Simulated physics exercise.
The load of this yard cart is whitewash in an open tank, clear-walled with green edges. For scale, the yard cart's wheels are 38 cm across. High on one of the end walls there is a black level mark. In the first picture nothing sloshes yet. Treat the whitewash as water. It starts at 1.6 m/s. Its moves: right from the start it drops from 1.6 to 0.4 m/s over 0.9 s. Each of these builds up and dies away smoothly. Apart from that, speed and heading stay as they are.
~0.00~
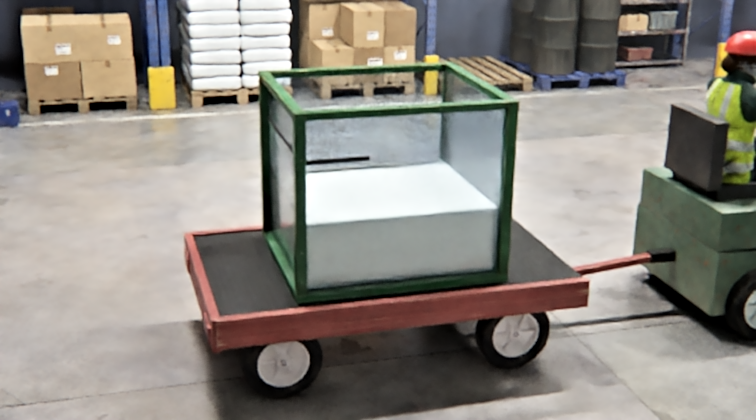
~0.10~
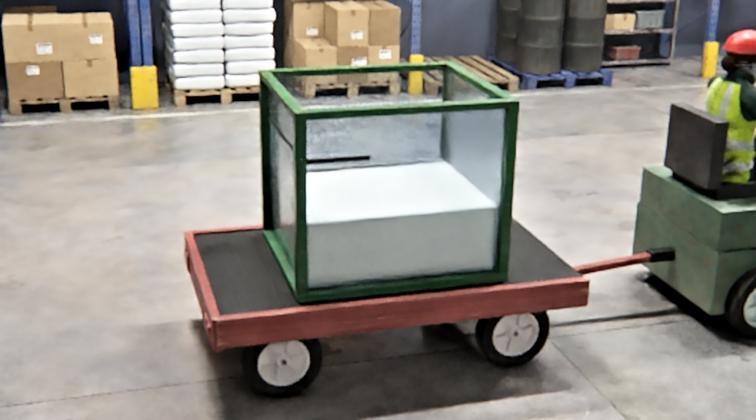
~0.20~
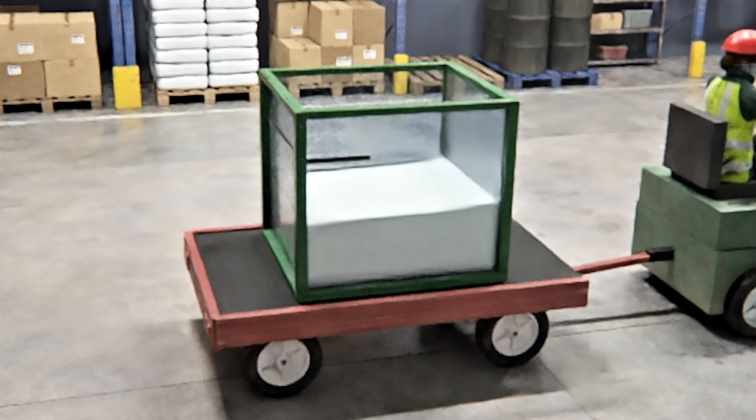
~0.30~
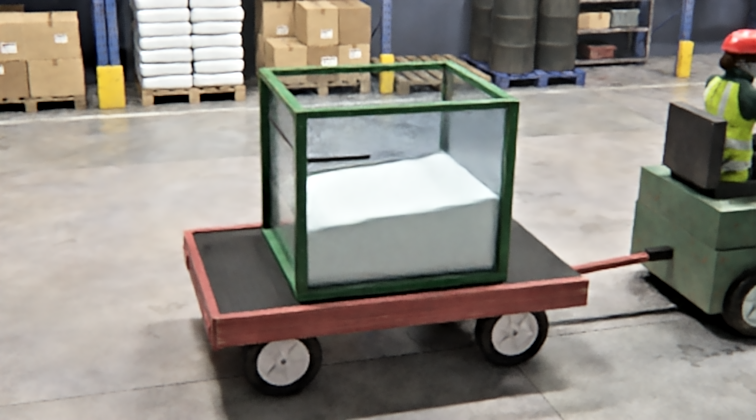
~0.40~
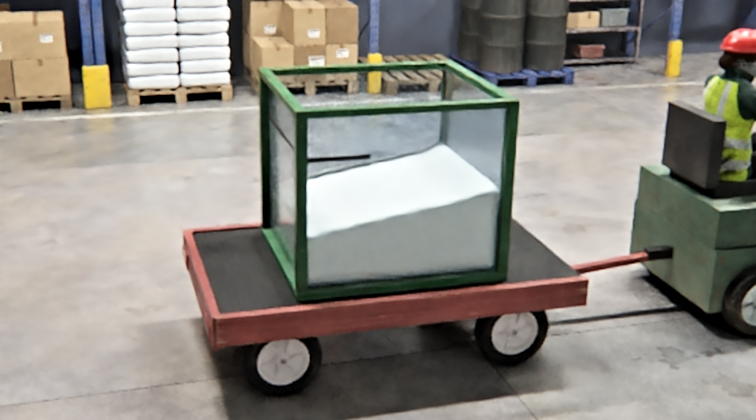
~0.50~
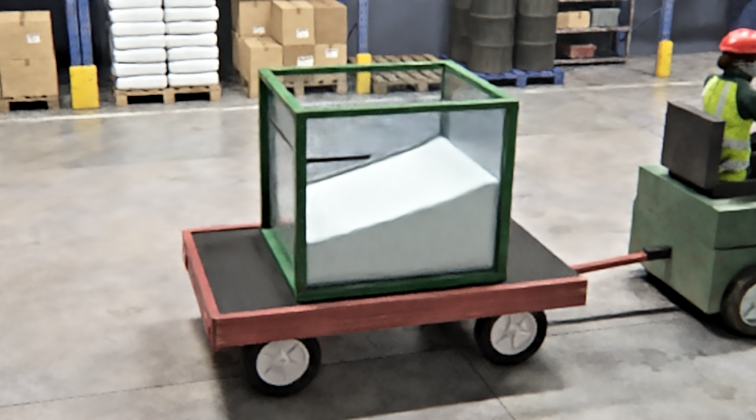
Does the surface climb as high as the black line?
At that wall the whitewash stays below the line.
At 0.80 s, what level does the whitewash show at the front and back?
About 48 cm in front and 22 cm behind.
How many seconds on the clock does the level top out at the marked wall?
At about 1.3 s.
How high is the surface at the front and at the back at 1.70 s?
Front 32 cm, back 32 cm.
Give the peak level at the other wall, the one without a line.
It peaks near 60 cm.
By 0.80 s front 47 cm, middle 33 cm, back 21 cm above the floor; no loss so far.
By 1.25 s front 27 cm, middle 31 cm, back 51 cm above the floor; no loss so far.
By 1.70 s front 32 cm, middle 36 cm, back 31 cm above the floor; no loss so far.
By 3.88 s the waves are smaller; the highest at the back wall was 55 cm, at 1.30 s, against a line at 62 cm.
